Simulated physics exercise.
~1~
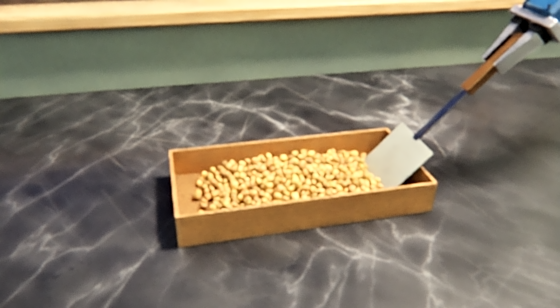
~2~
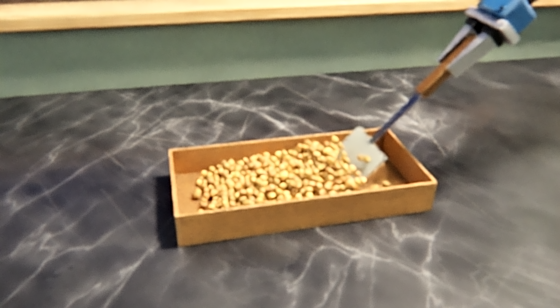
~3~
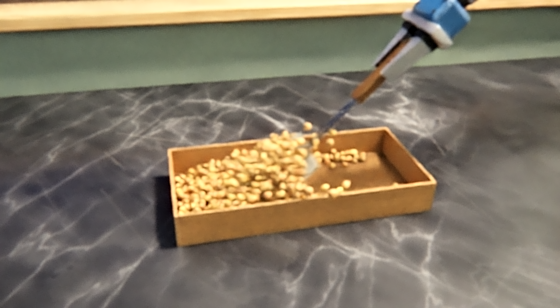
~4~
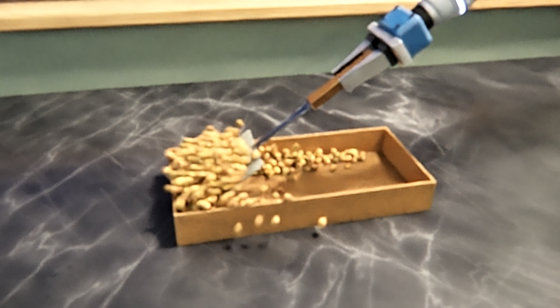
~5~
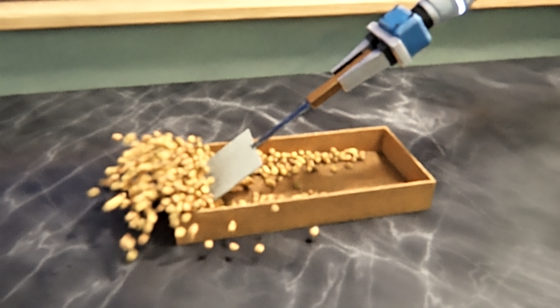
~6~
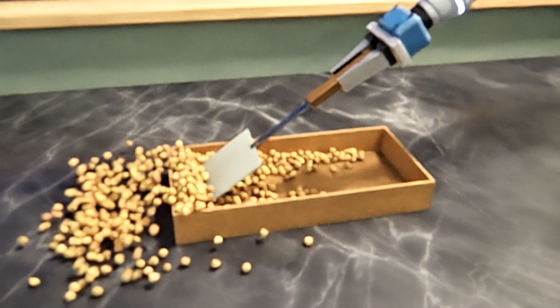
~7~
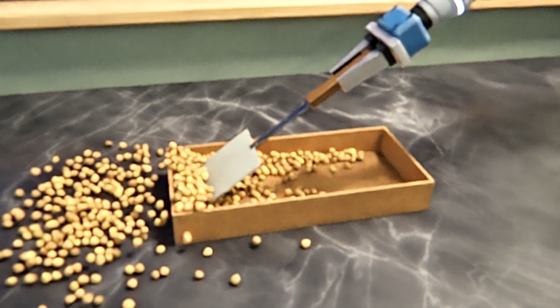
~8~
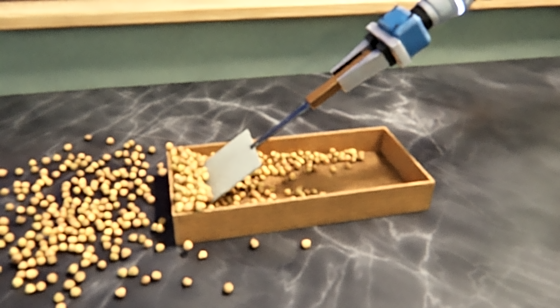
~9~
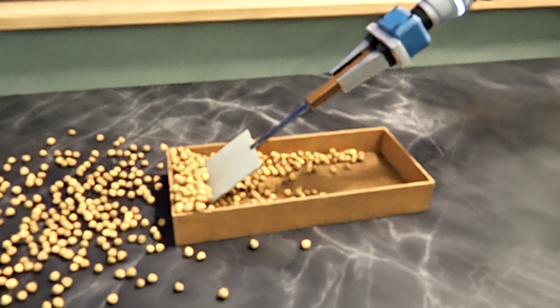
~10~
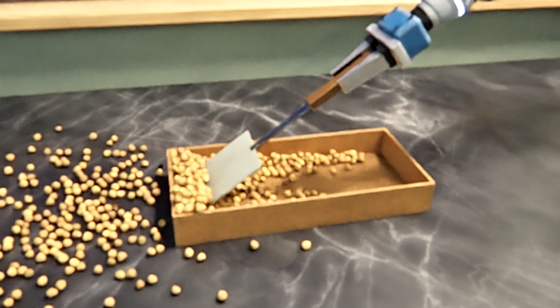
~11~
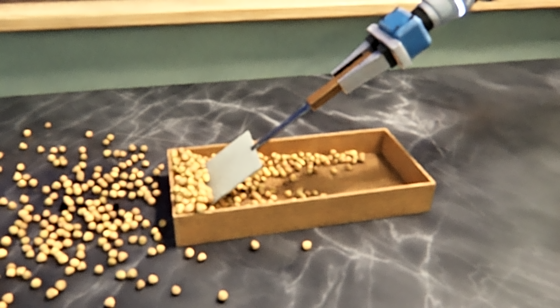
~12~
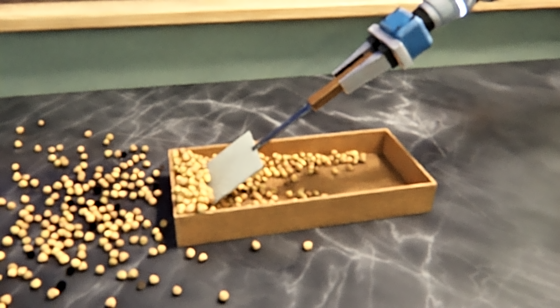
A robot arm holding a turner sweeps its blade leftward through a wooden trough of dried chickpeas, pushing a large mass over the left end. The chickpeas scatter widely across the dark marbled table, while the blade stops inside the trough among those that remain.
